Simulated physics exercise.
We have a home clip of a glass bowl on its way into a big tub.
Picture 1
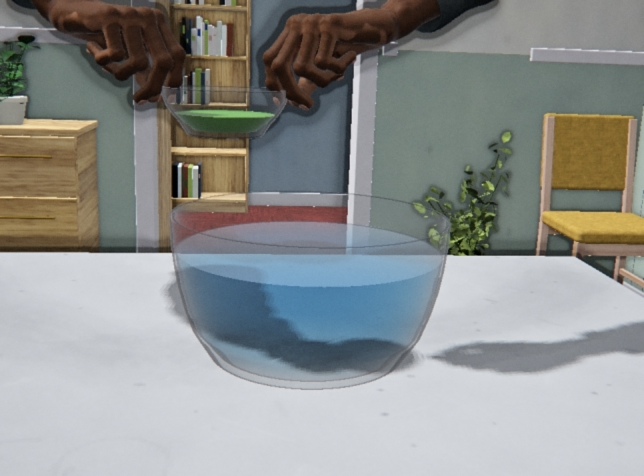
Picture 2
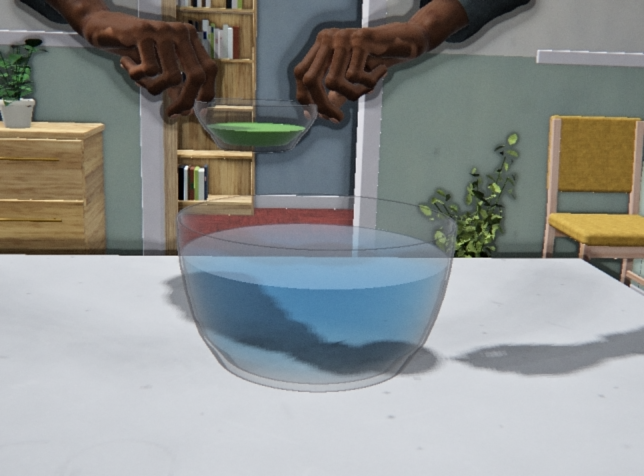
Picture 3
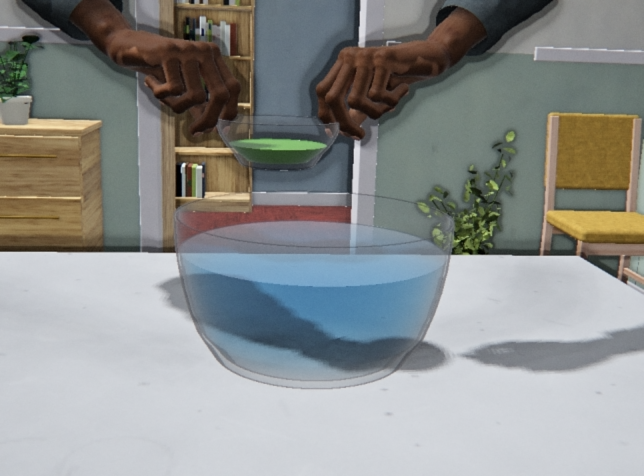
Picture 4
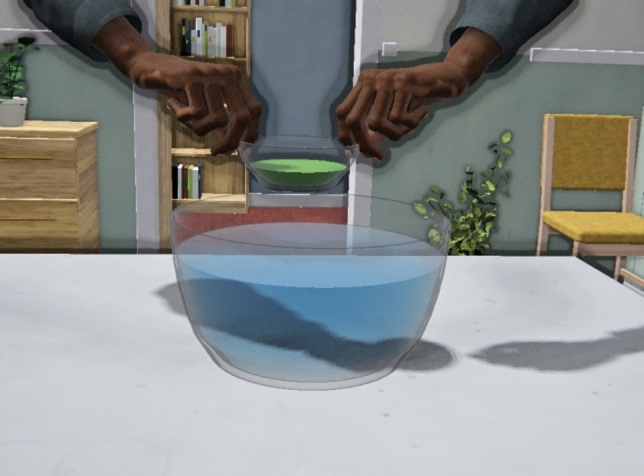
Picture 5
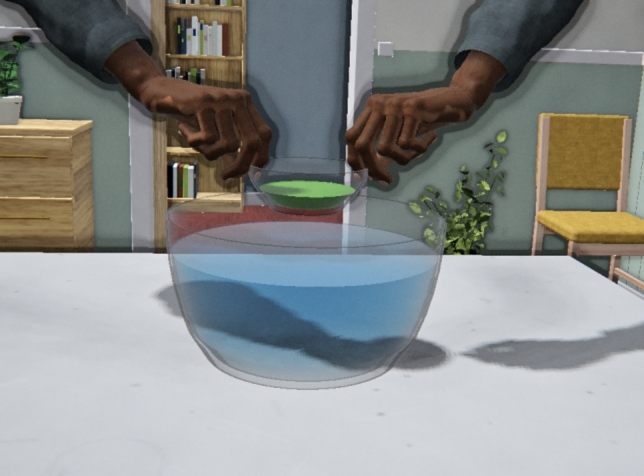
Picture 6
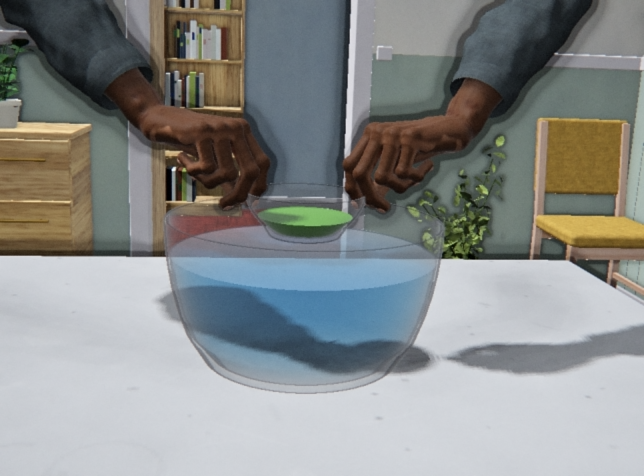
In the video, two hands hold a small glass bowl of green liquid above a big clear tub of blue liquid on a white table, moving it slightly right and lowering it to just over the blue surface.
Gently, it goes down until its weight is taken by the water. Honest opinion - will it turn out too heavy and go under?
No, it stays afloat.
A moment on, the bowl dips into the water.
Further on, it bobs and steadies.
When it is over, the bowl floats with about half of its side showing.
